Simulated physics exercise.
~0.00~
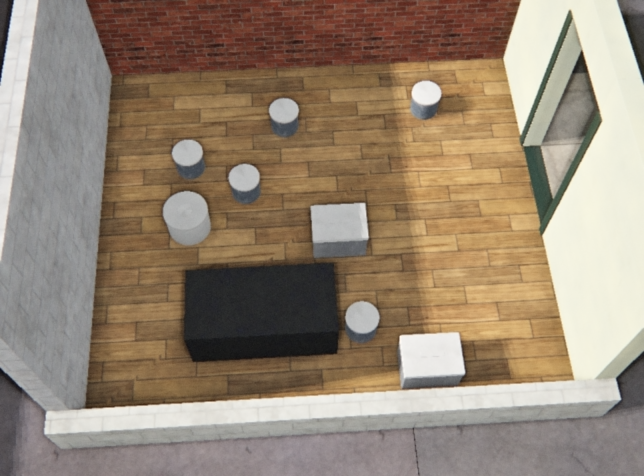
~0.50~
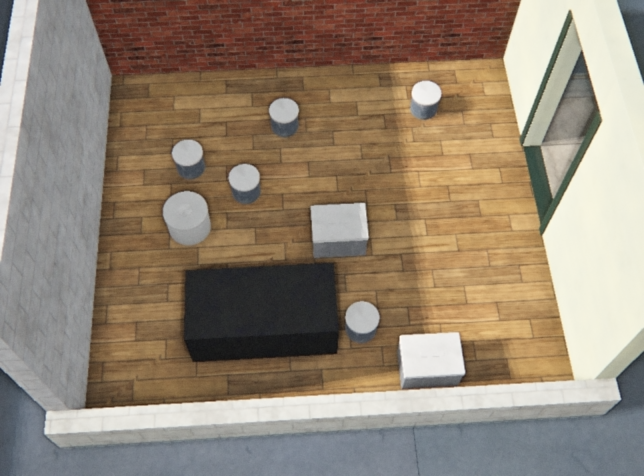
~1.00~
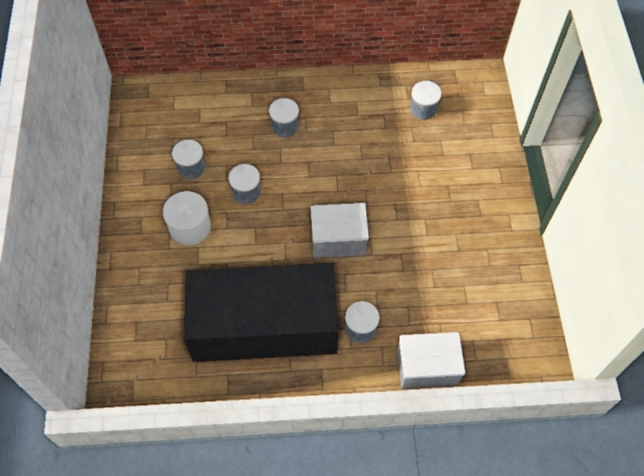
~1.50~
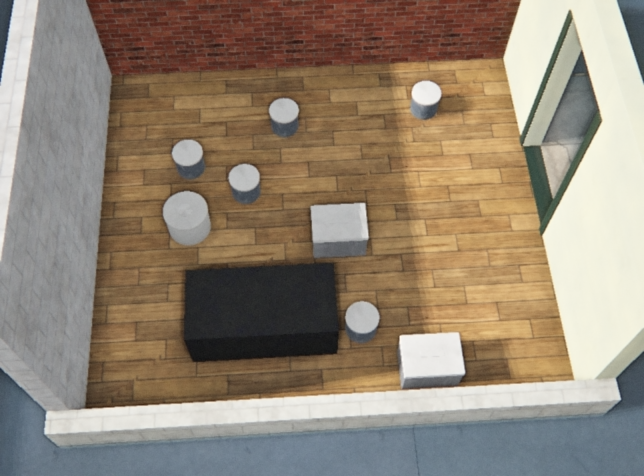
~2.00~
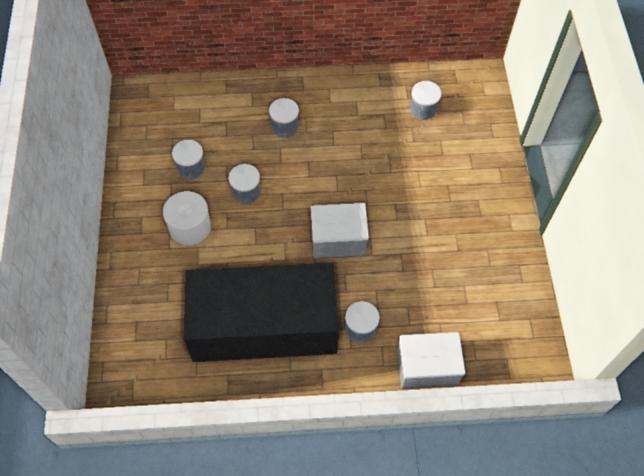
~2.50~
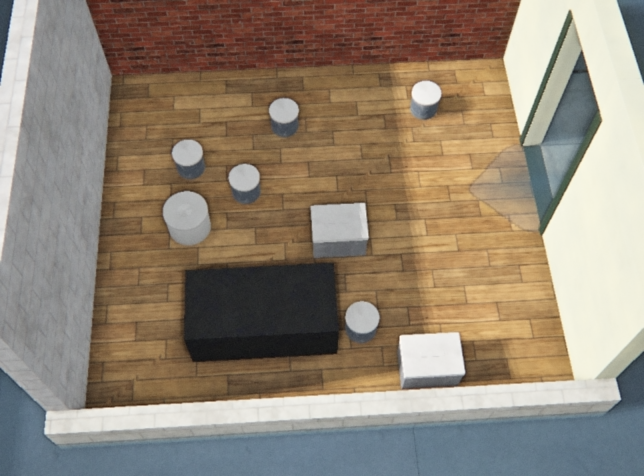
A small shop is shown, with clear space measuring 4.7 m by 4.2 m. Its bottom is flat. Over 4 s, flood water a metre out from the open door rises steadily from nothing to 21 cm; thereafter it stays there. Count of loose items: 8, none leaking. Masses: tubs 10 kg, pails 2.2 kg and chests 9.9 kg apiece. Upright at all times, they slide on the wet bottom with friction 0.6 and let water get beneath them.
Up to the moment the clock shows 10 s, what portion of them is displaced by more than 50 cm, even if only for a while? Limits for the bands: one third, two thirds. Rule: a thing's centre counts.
Band: Top, two thirds or more.
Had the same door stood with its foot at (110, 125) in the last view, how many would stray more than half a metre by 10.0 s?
The count would be 4.
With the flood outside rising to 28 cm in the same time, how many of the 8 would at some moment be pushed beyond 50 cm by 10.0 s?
That would give 7.
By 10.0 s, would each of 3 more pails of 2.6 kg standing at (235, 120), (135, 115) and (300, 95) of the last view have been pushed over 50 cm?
Well, it goes above, below, above.
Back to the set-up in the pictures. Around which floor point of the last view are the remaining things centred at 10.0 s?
Somewhere near (228, 234).
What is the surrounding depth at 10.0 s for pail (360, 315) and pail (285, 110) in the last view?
5 and 11 cm.
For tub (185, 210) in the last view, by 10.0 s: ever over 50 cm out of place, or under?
It is less.
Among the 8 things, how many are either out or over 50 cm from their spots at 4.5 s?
0 of them.
After 3.5 s 0 of 8 are over 50 cm from their spots; 0 afloat.
After 4.5 s 0 of 8 are over 50 cm from their spots; 0 afloat.
After 7.0 s 6 of 8 are over 50 cm from their spots; 6 afloat.
After 10.0 s 6 of 8 are over 50 cm from their spots, and 6 have been at some point; 7 afloat.
